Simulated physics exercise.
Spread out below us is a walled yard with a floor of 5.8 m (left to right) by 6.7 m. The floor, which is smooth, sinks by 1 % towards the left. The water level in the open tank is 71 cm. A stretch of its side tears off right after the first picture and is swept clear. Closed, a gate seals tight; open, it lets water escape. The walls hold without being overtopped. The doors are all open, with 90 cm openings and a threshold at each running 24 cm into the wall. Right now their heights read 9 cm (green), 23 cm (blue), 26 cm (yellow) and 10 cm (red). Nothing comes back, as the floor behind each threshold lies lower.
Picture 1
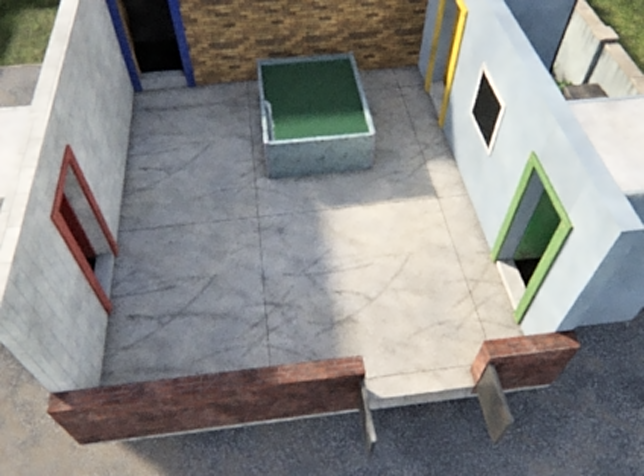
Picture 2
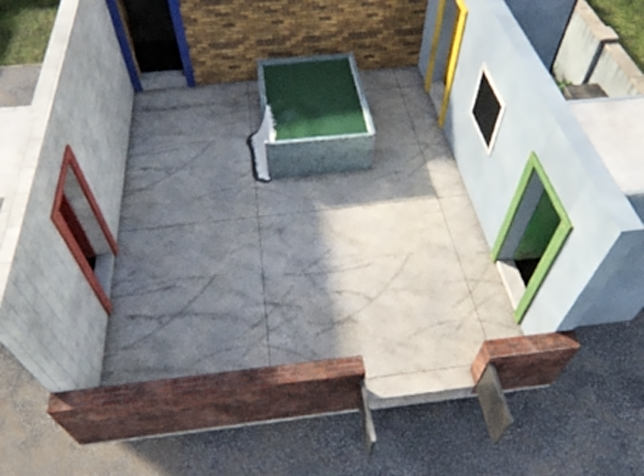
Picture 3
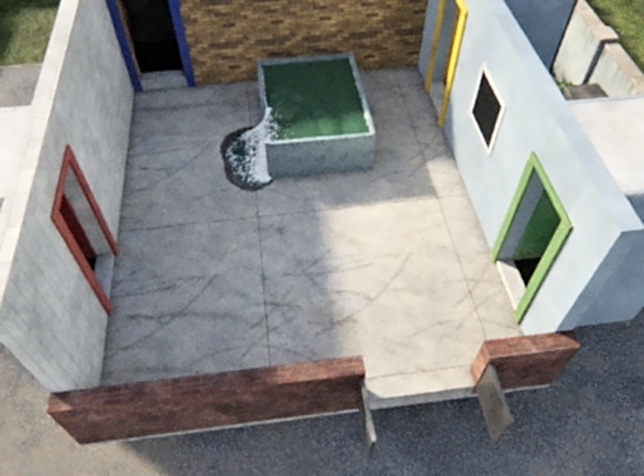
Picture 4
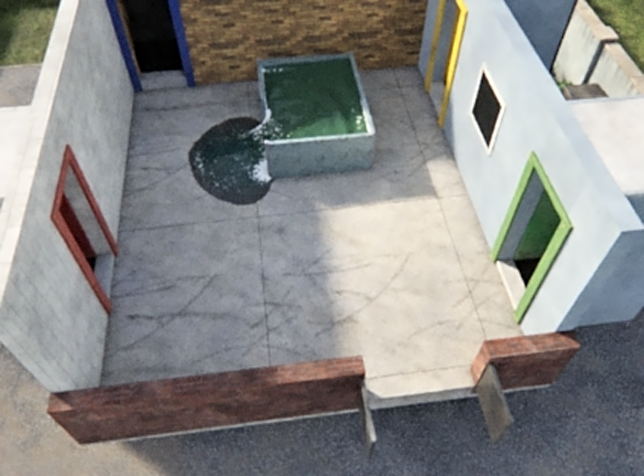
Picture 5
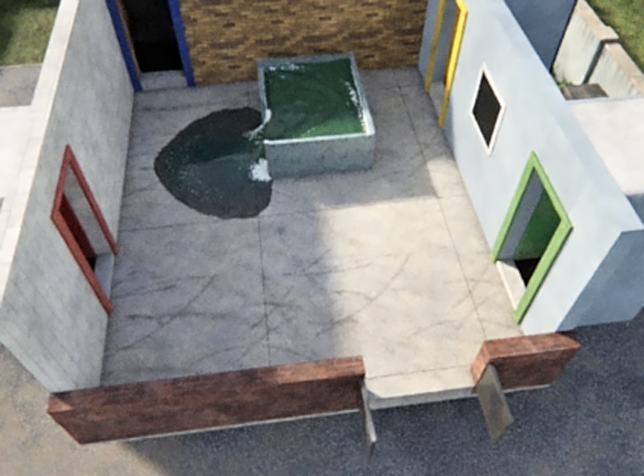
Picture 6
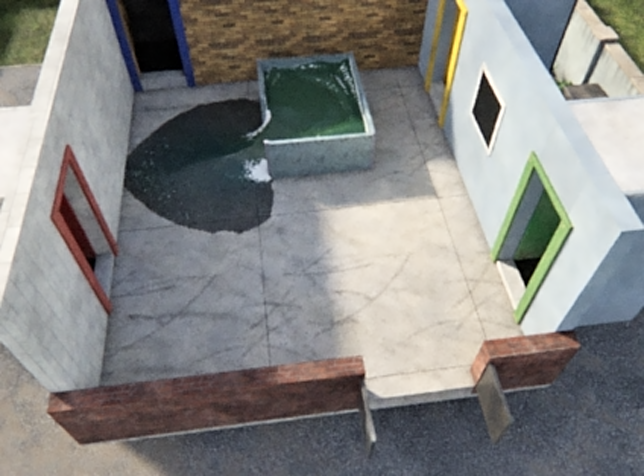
Water burst through the side of a raised open tank in a walled yard and poured onto the pale floor, spreading leftward in a dark, widening puddle while the surface inside the tank rippled.
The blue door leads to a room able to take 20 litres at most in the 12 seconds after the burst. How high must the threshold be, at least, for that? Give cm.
About 23 cm.
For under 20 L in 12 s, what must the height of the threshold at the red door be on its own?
Red door, minimum about 12.0 cm.
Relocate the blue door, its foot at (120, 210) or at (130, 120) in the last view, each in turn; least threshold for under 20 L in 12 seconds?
27 and 19 cm.
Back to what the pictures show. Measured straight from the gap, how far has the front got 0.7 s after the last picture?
The front sits around 3.4 m out.
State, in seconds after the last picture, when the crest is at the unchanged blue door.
1.8 s.
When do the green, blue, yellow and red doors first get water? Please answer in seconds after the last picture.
It gets to green after 4.5 s, blue after 0.5 s, yellow after 4.5 s and red after 0.7 s.
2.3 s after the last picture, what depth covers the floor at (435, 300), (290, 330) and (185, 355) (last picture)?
Some 0, 0 and 6 cm.
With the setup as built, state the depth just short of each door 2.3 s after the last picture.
Green door 0 cm, blue door 26 cm, yellow door 0 cm, red door 14 cm.
Then, 0.7 s after the last picture water covers 25 % of the floor, deepest (37 cm) near (124, 182); 4 cm at the blue door, 0 litres in over its 23 cm threshold.
Then, 2.3 s after the last picture water covers 40 % of the floor, deepest (32 cm) near (99, 403); 26 cm at the blue door, 12 litres in over its 23 cm threshold.
Then, 11.3 s after the last picture water covers 100 % of the floor, deepest (11 cm) near (97, 416); 7 cm at the blue door, 20 litres in over its 23 cm threshold.
At the blue door as built, the water peaked near 27 cm, 1.9 s after the last picture.
With a threshold of 20 cm, 39 litres would have come in within the 12 s; with 26.5 cm, 7 litres. So under 20 litres takes about 23 cm.
